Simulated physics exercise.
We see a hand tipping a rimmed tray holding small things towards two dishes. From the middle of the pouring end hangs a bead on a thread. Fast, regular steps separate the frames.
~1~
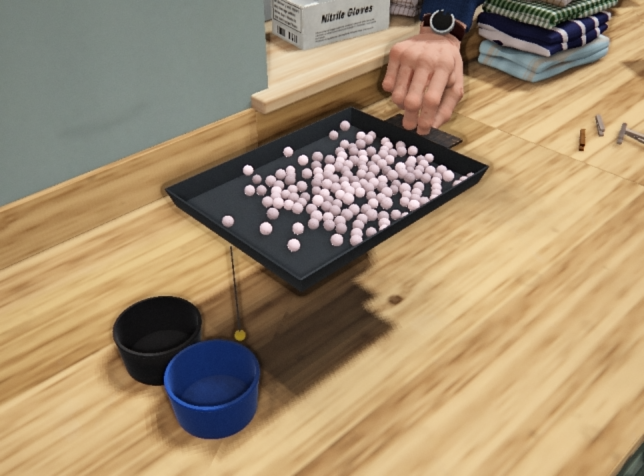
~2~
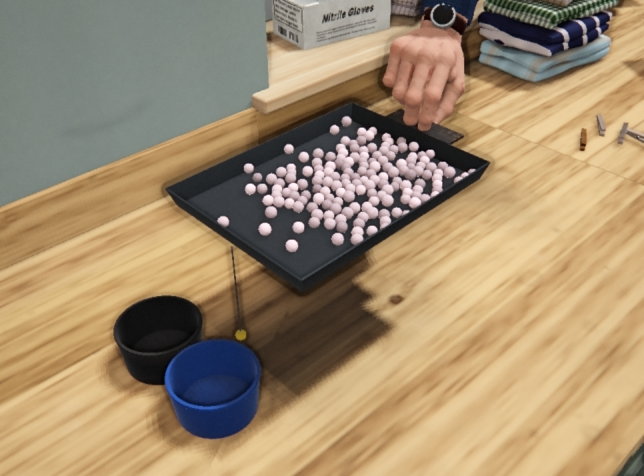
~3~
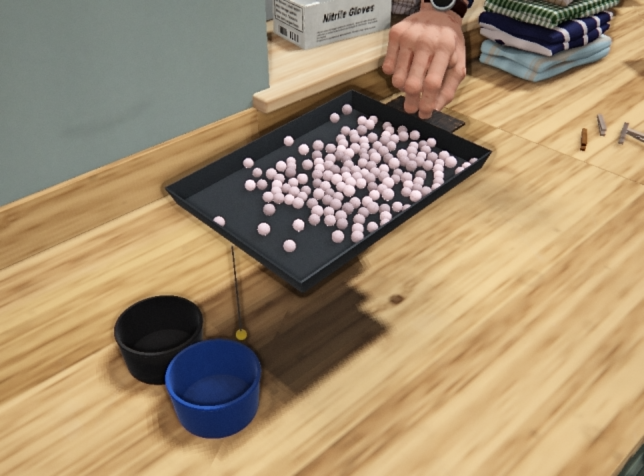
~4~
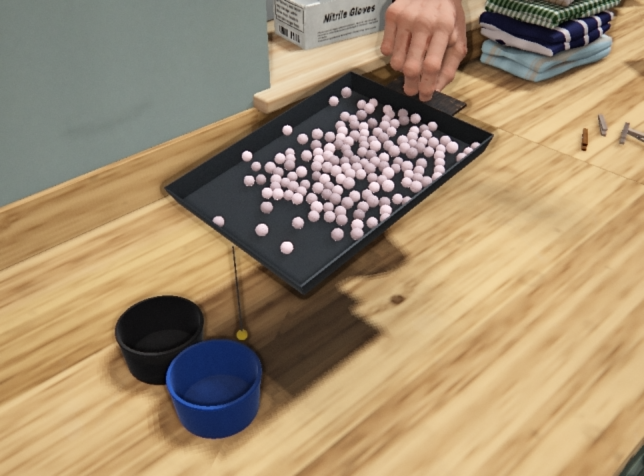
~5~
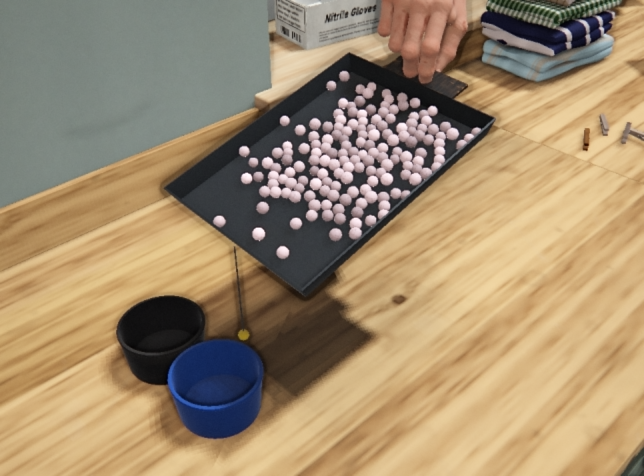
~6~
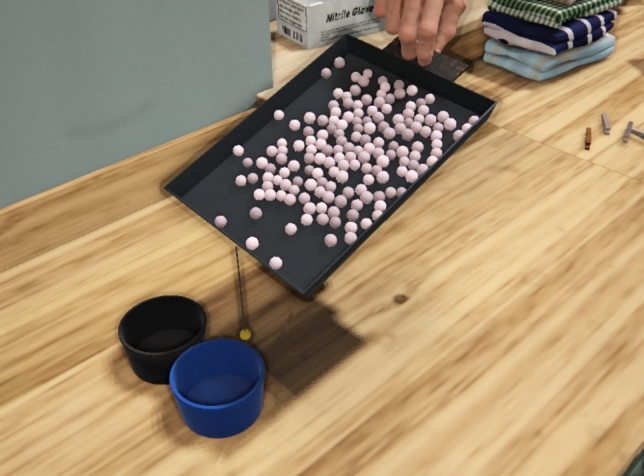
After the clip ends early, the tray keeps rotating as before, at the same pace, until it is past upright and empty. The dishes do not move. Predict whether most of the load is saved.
Only a minority of it is saved.
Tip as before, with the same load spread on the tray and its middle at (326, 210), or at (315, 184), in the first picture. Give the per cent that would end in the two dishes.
About 30 % and 30 %.
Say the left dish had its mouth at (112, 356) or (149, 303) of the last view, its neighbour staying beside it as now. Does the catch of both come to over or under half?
Well, a minority share the first time and a minority share the next.
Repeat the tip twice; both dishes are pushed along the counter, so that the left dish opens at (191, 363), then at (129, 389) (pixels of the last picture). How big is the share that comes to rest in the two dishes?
Roughly 80 per cent, and 0 per cent.
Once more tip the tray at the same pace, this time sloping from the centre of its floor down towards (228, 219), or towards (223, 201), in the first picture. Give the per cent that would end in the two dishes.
Respectively 70 and 60 in a hundred.
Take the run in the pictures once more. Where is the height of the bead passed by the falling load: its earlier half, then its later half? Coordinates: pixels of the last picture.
I'd say around (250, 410) at first, then around (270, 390).
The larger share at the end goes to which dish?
I'd say more ends in the right-side one.
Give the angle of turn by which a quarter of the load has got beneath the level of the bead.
About 70 degrees.
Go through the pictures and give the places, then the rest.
Corners of the pouring end at (174, 189) and (301, 273), level; middle of the load at (354, 181), sugar pearls; left dish at (124, 359); right dish at (177, 411); bead on its thread at (240, 335), in the first frame.
Corners of the pouring end at (175, 188) and (302, 273), level; middle of the load at (355, 178), in the second frame.
Corners of the pouring end at (174, 187) and (301, 275), tipped barely, lowest at the right corner; middle of the load at (355, 171), in the third frame.
Corners of the pouring end at (173, 187) and (301, 278), tipped a little, lowest at the right corner; middle of the load at (355, 161), a stray few on the move, in the fourth frame.
Corners of the pouring end at (173, 187) and (302, 282), tipped clearly, lowest at the right corner; middle of the load at (353, 152), a stray few on the move, in the fifth frame.
Corners of the pouring end at (173, 186) and (303, 284), tipped clearly, lowest at the right corner; middle of the load at (349, 148), all on the move; left dish at (130, 358); right dish at (182, 410), in the sixth frame.
Soon after the last picture, tray tipped steeply; about two thirds on the tray; a stray few in the right dish; a small part outside both; about a quarter in the air.
A little later, tray tipped past a quarter turn; a stray few on the tray; about a quarter in the right dish; a stray few in the left dish; about two thirds outside both; a small part in the air.
Later still, tray tipped past a quarter turn; about a quarter in the right dish; a stray few in the left dish; most outside both.
By the end, tray tipped past a quarter turn; about a quarter in the right dish; a stray few in the left dish; most outside both.
